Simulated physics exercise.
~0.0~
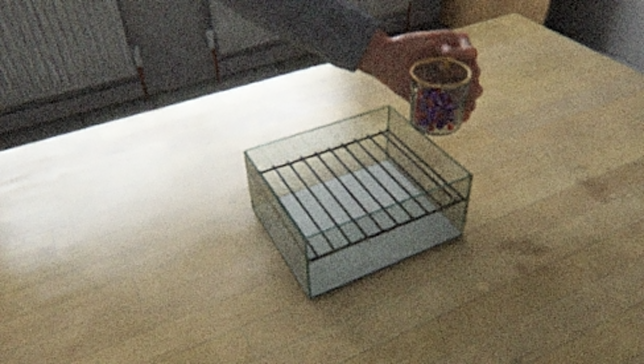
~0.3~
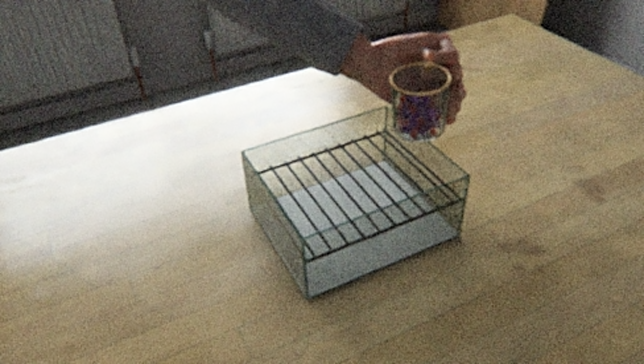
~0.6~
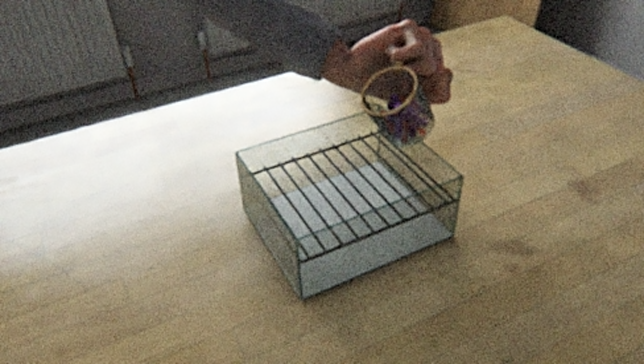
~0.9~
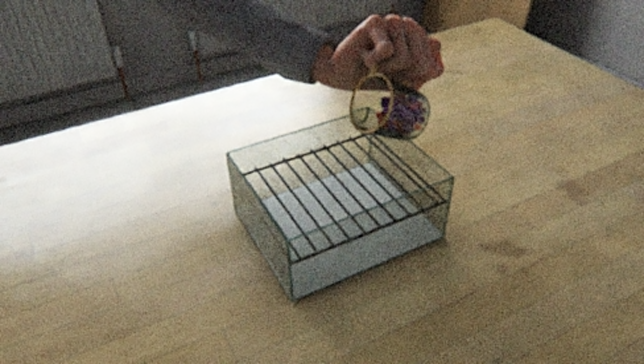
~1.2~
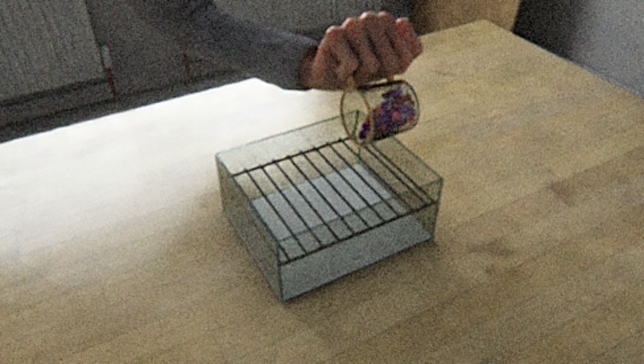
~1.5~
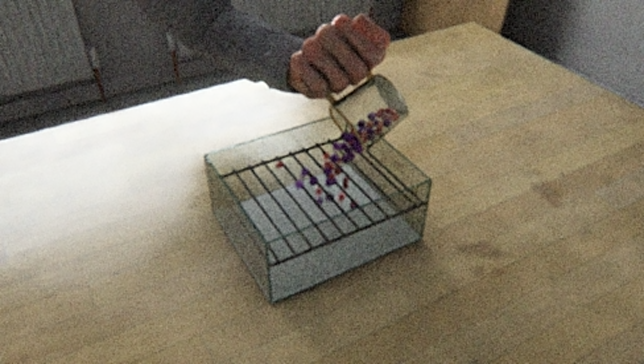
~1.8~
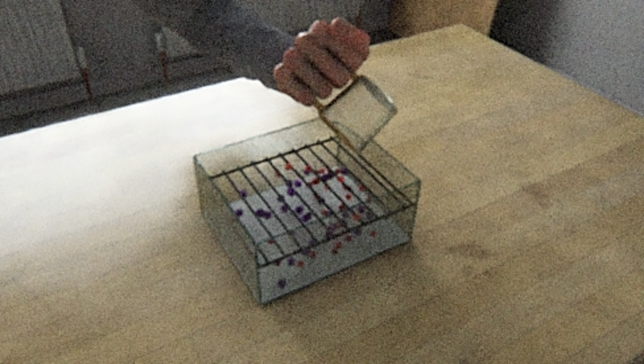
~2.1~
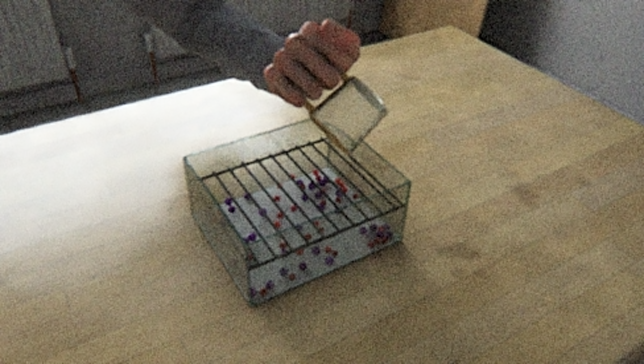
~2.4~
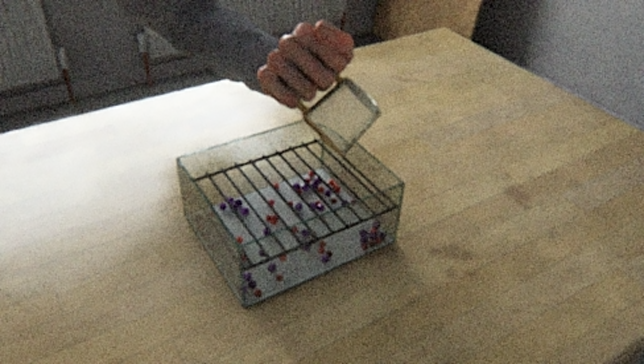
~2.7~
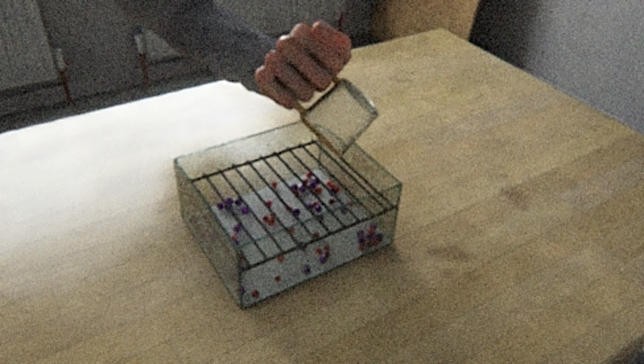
A hand tips a clear cup, and red and purple bits all fall between the wires.
